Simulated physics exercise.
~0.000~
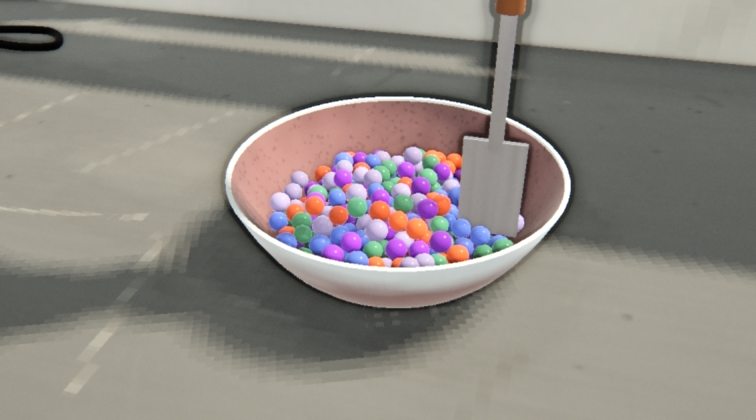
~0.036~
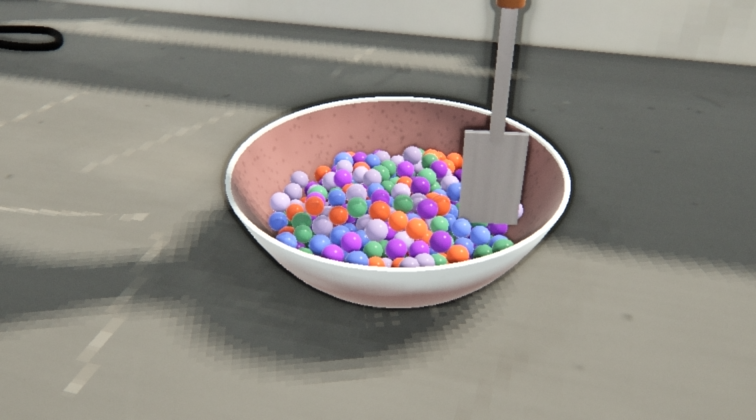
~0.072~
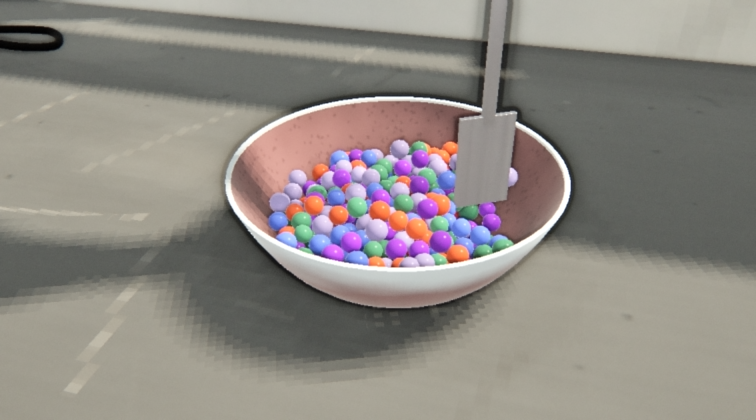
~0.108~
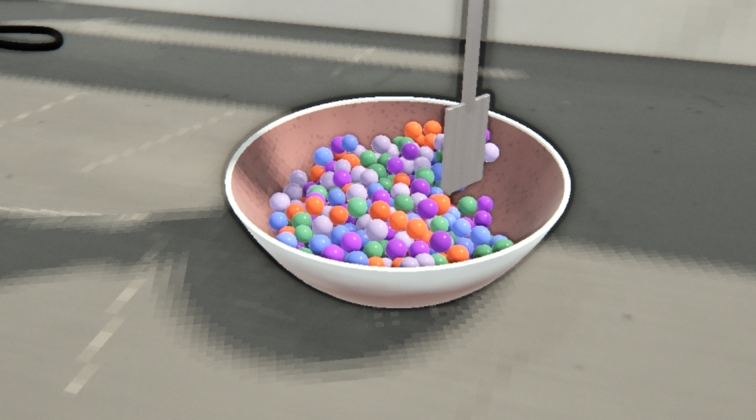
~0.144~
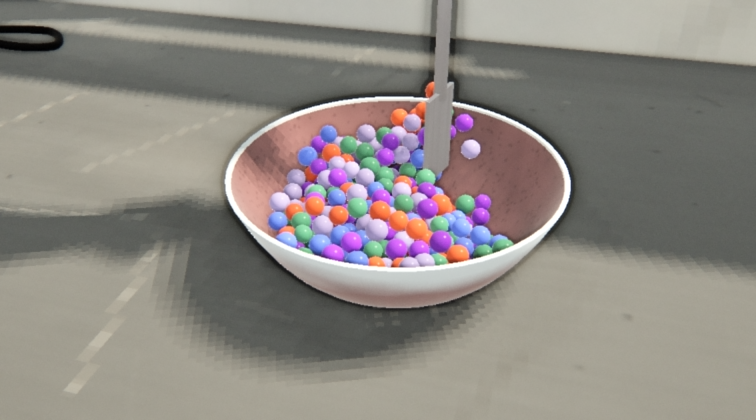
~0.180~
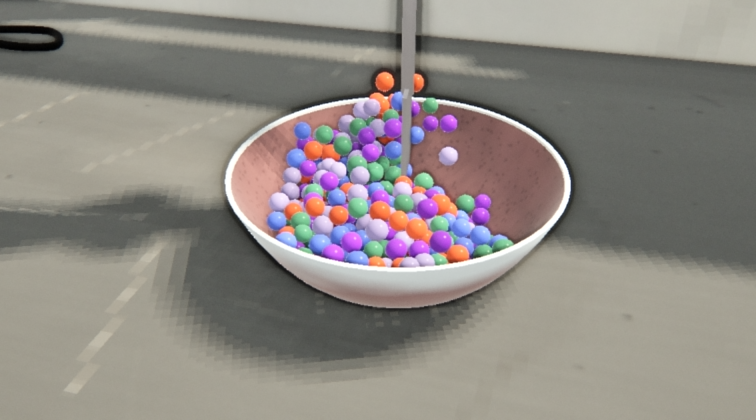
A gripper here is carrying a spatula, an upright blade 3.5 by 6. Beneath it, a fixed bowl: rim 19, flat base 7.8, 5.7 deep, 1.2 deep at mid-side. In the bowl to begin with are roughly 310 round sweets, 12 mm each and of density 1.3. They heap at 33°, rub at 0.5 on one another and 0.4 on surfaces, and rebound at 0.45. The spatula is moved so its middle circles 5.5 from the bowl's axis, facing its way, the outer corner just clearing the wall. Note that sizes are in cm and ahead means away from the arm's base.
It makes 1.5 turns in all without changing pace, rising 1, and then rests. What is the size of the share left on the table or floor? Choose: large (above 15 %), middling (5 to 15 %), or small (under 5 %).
Large.
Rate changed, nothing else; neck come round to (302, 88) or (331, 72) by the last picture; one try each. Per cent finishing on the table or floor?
About 40 and 35 %.
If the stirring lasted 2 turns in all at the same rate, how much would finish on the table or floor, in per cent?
Roughly 25 per cent would end up there.
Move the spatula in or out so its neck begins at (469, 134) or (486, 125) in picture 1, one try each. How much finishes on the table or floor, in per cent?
10 and 20 %.
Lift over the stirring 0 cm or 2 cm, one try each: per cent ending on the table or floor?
Close to 30 percent and close to 10 percent.
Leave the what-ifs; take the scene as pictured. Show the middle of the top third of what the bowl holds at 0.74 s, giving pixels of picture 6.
Estimated centre: (410, 152).
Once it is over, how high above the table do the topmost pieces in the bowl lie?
Roughly 5.0 centimetres.
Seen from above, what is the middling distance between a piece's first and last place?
Some 7 centimetres or so.
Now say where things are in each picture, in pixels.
The first frame shows spatula neck at (499, 116), 0° round; upper third of the load around (389, 199), from x 280 to 515, top at y 155; 306 in the bowl.
The second frame shows spatula neck at (500, 107), 10° round; upper third of the load around (393, 198), from x 280 to 510, top at y 155.
The third frame shows spatula neck at (491, 91), 32° round; upper third of the load around (391, 193), from x 280 to 505, top at y 150.
The fourth frame shows spatula neck at (470, 78), 54° round; upper third of the load around (390, 184), from x 280 to 505, top at y 120.
The fifth frame shows spatula neck at (441, 68), 76° round; upper third of the load around (384, 178), from x 280 to 505, top at y 90.
The sixth frame shows spatula neck at (408, 64), 98° round; upper third of the load around (369, 166), from x 275 to 505, top at y 80; 305 in the bowl, 1 in flight or on the tool.
By 0.46 s, 270° round, highest piece 8 above the table; 272 in the bowl, 24 on the table or floor, 10 in flight or on the tool.
By 0.74 s, 82° round, highest piece 8 above the table; 250 in the bowl, 47 on the table or floor, 9 in flight or on the tool.
By 1.08 s, 180° round, highest piece 5 above the table; 237 in the bowl, 69 on the table or floor.
By 1.78 s, 180° round, highest piece 5 above the table; 237 in the bowl, 69 on the table or floor.
Final count, 237 in the bowl, 69 on the table or floor. That is 23 % on the table or floor.
